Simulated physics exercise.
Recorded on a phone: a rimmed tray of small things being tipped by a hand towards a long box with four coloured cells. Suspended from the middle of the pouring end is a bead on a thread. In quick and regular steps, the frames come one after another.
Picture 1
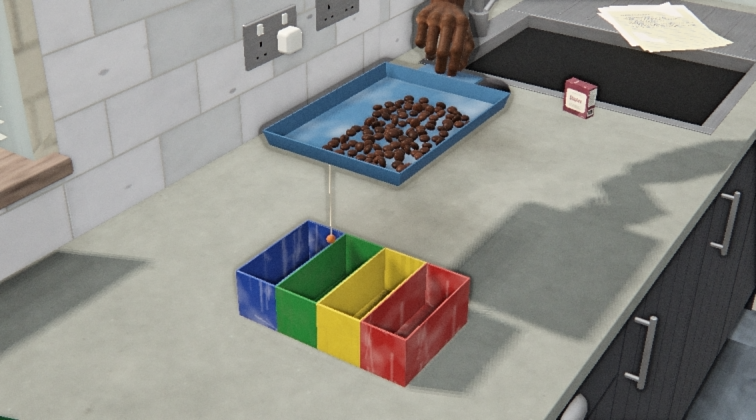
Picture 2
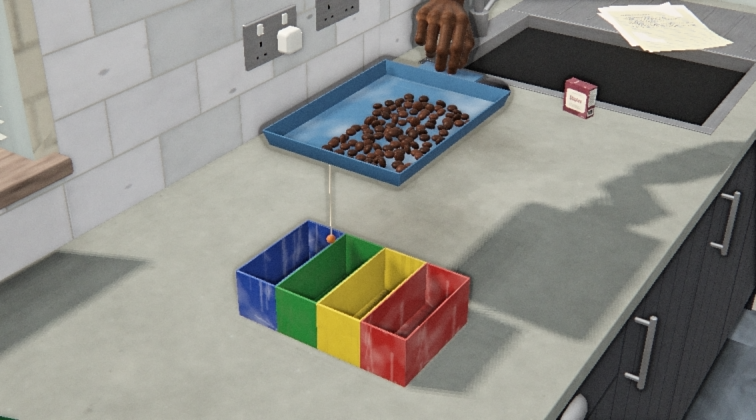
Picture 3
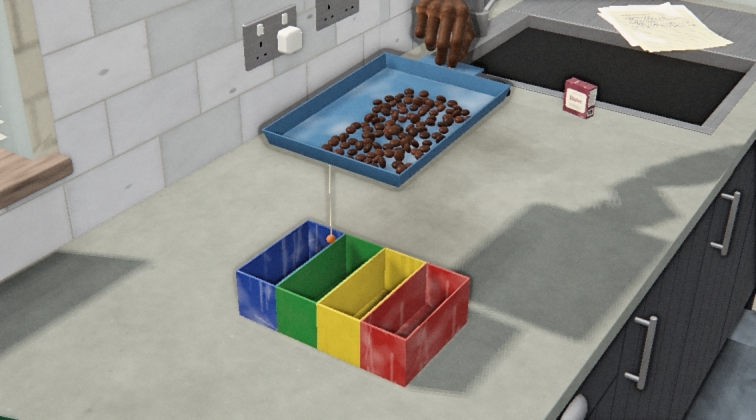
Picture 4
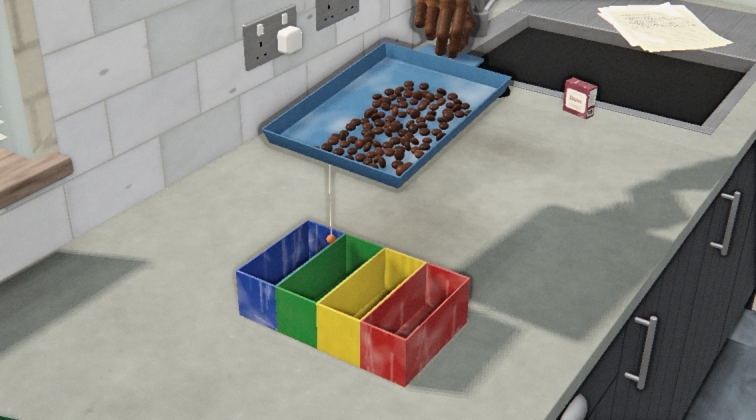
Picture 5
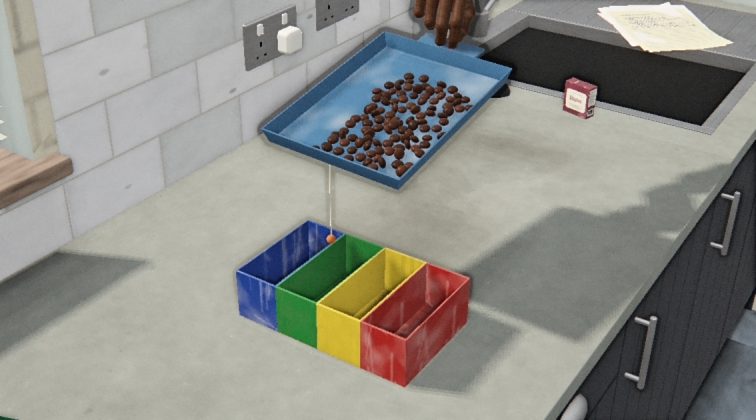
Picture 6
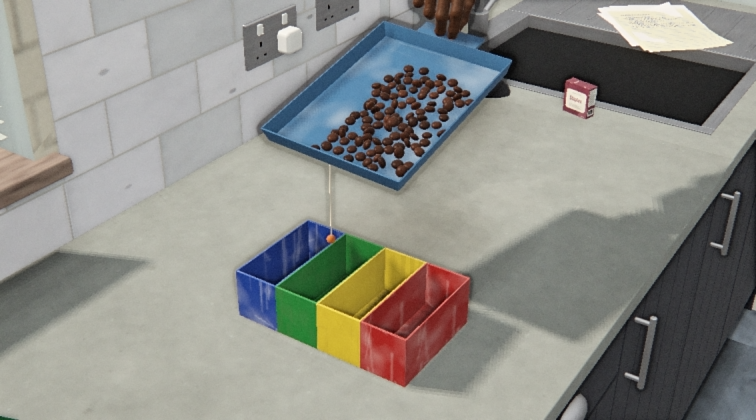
A hand at the far end of a blue tray of small brown drops gradually tilted it, slightly lower at the near right corner, above a box with blue, green, yellow and red cells.
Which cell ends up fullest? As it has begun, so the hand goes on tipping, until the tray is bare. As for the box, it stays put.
The yellow cell.
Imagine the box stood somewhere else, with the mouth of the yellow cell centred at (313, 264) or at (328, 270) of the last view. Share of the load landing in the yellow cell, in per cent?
Close to 10 in a hundred, then close to 20 in a hundred.
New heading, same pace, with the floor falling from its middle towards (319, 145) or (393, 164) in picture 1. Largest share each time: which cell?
First try: The cell in blue; second try: Yellow.
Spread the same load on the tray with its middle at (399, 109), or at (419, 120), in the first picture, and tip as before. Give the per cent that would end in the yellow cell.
From the first start you get 60 in a hundred, from the second 60 in a hundred.
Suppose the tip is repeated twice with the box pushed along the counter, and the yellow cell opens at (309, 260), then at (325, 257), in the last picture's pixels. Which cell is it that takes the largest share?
With the first placing it's the cell in red, with the second it's the red one.
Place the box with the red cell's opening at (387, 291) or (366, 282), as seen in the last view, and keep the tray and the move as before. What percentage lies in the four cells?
Well, you'd get about 100 per cent and then about 80 per cent.
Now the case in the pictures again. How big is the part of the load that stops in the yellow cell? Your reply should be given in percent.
Result: Some 60 % of the load.
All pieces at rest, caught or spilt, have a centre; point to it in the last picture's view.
About pixel (360, 324).
Just after the last frame, tray tipped steeply; every one on the tray.
A moment on, tray tipped right over; roughly a third on the tray; roughly a quarter in the yellow cell; about a tenth in the green cell; about a tenth in the red cell; just a few in the blue cell; roughly a quarter falling or outside the box.
Further on, tray tipped past a quarter turn; roughly two thirds in the yellow cell; roughly a quarter in the green cell; about a tenth in the red cell; just a few in the blue cell; just a few falling or outside the box.
When it is over, tray tipped past a quarter turn; roughly two thirds in the yellow cell; roughly a quarter in the green cell; about a tenth in the red cell; just a few in the blue cell; just a few outside the box.
